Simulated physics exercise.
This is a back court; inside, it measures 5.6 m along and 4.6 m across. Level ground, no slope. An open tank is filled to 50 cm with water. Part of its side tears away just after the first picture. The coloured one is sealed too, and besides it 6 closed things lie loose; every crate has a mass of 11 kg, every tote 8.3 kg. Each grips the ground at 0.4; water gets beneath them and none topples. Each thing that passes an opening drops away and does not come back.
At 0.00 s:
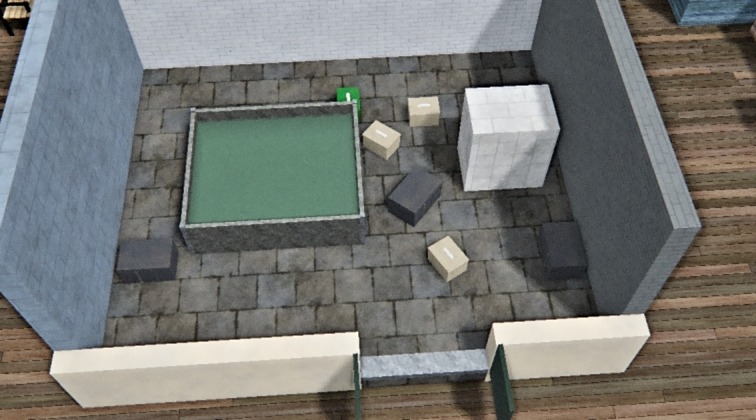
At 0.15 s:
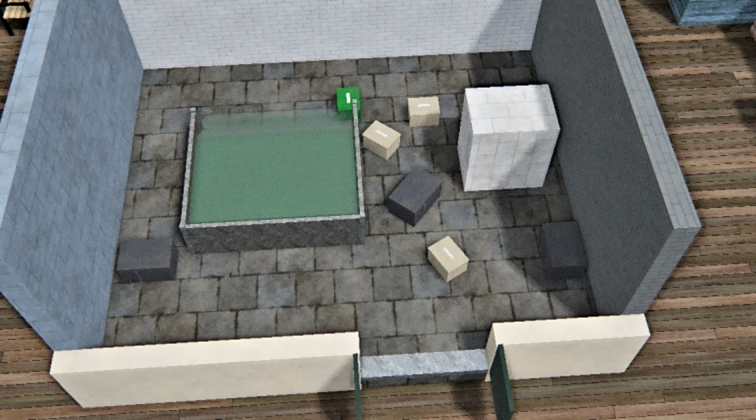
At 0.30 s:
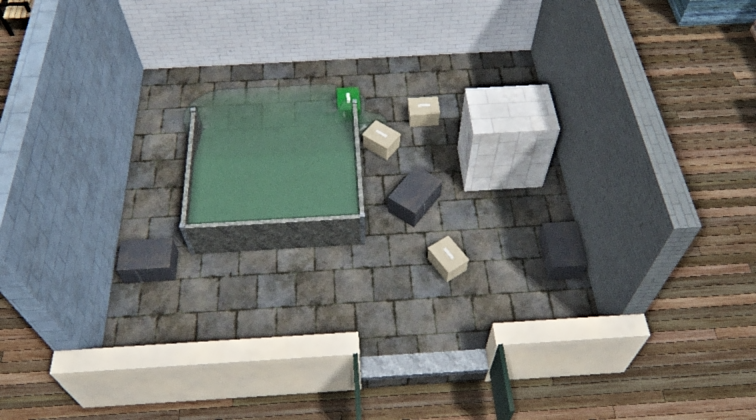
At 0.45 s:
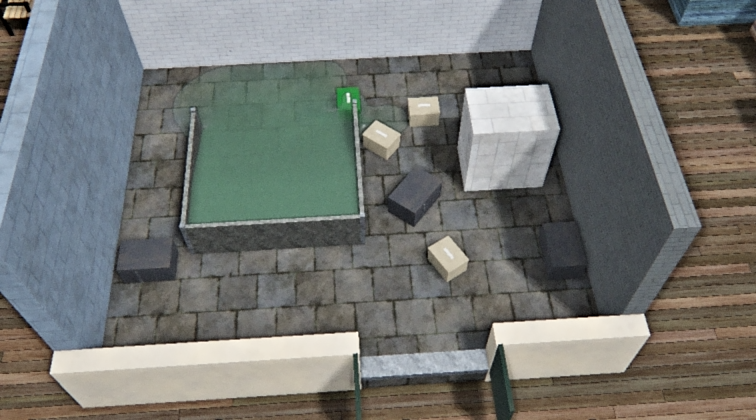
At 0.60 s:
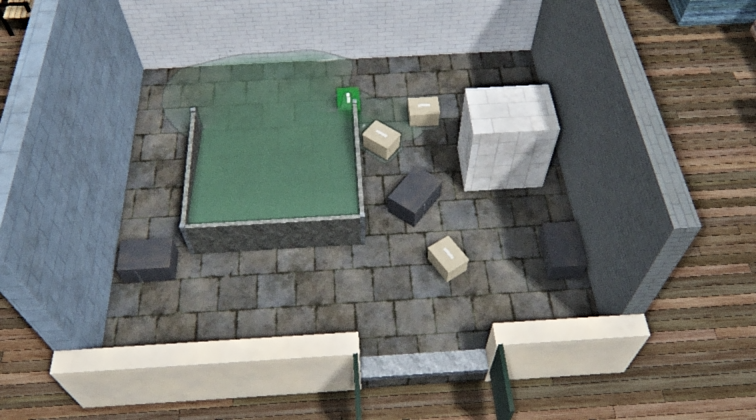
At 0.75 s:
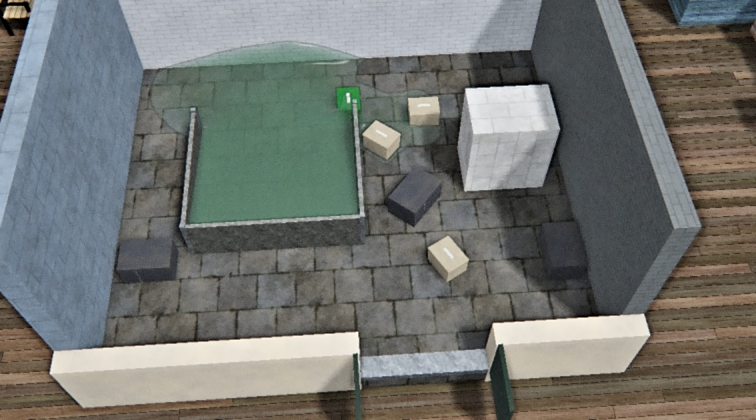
In a walled courtyard paved with stone, the far side of a raised tank of green water disappears, and the water spreads out across the paving toward the back wall while the scattered boxes stay where they are.
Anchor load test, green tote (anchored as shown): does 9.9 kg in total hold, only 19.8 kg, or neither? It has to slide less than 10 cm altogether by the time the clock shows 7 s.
In all likelihood, neither amount helps.
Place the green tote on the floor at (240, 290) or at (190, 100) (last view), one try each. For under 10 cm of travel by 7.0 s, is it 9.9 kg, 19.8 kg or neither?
At the first place the small mass does it, and at the second nothing works.
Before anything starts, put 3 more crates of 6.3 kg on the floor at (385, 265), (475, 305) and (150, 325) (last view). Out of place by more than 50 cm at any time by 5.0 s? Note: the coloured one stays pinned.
One after another they come out within the mark, within the mark, beyond the mark.
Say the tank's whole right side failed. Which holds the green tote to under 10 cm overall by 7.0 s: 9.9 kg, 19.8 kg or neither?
That way round, only the bigger mass holds.
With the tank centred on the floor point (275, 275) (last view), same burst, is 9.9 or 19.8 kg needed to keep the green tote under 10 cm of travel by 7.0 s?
Then the answer is that no option works.
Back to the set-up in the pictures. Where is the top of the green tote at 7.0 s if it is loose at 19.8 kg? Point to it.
I'd look near (520, 117).
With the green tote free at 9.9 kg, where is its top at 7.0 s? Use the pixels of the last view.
Roughly at pixel (542, 121).
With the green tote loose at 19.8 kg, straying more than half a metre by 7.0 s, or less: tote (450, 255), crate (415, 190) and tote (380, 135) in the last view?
Shift vs threshold, in turn: Goes outside / stays inside / stays inside.
After 1.4 s the green tote would be 113 cm from its start with 9.9 kg and 74 cm from its start with 19.8 kg; 13 cm of water round it then.
After 3.1 s the green tote would be 258 cm from its start with 9.9 kg and 224 cm from its start with 19.8 kg; 11 cm of water round it then.
After 4.9 s the green tote would be 258 cm from its start with 9.9 kg and 230 cm from its start with 19.8 kg; 14 cm of water round it then.
After 7.0 s the green tote would be 258 cm from its start with 9.9 kg and 230 cm from its start with 19.8 kg; 10 cm of water round it then.
